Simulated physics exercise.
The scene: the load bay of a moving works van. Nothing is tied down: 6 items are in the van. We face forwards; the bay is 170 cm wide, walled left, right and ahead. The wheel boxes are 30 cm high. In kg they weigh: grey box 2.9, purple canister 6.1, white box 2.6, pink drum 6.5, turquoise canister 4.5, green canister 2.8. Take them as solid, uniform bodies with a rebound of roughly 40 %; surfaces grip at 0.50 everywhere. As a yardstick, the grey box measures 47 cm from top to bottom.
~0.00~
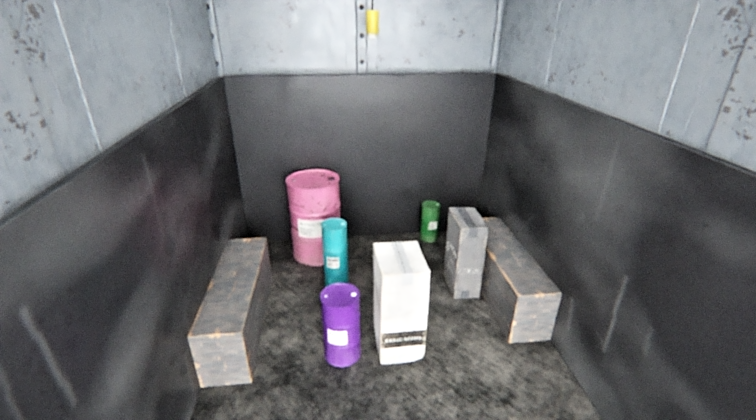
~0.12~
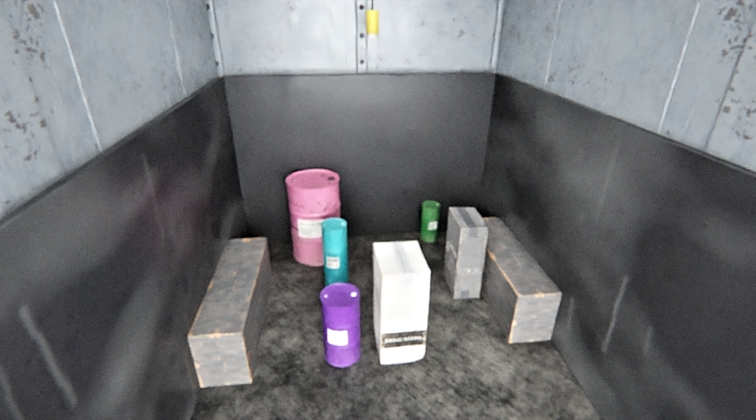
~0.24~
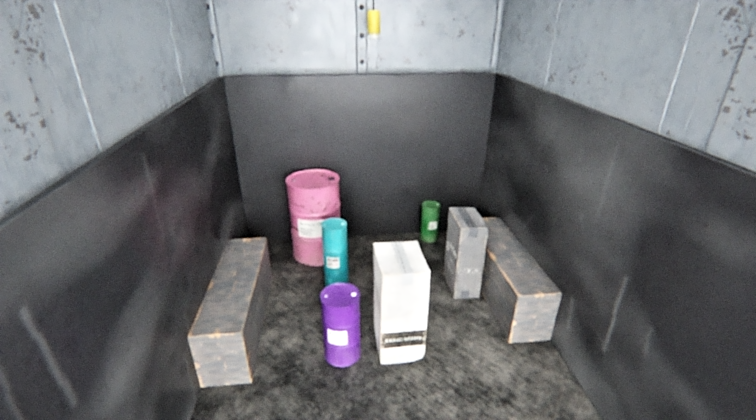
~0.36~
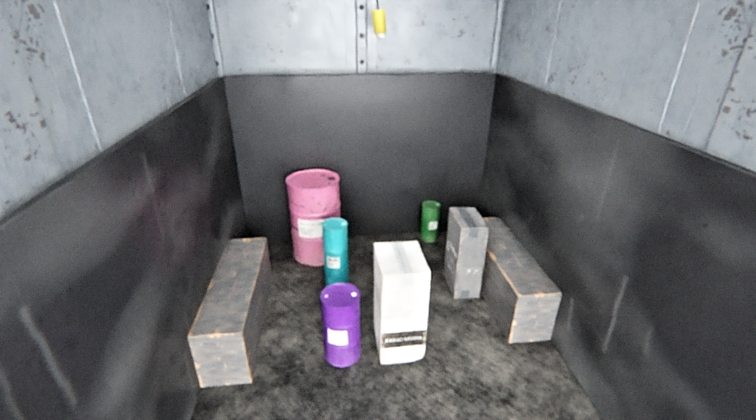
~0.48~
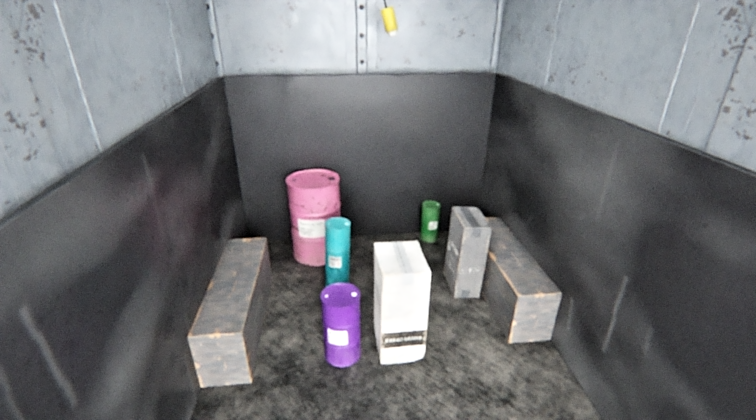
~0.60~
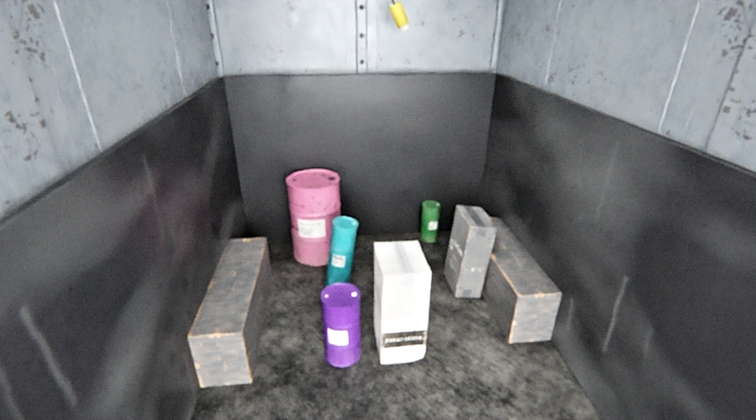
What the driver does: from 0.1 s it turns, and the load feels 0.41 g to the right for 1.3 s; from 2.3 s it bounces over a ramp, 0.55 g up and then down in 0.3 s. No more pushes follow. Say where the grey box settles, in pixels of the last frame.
Resting place of the grey box: (469, 253).
Around 0.90 s, force 0.41 g right; grey box at 5° to upright near (468, 252); turquoise canister at 60° to upright.
Around 1.20 s, force 0.33 g right; grey box shifted 3 cm near (469, 252); turquoise canister on its side.
Finally (3.2 s), on their side or leaning hard in the van, turquoise canister; the other 5 still in place (within 15 cm). Final places as that camera would see them, grey box near (469, 253).
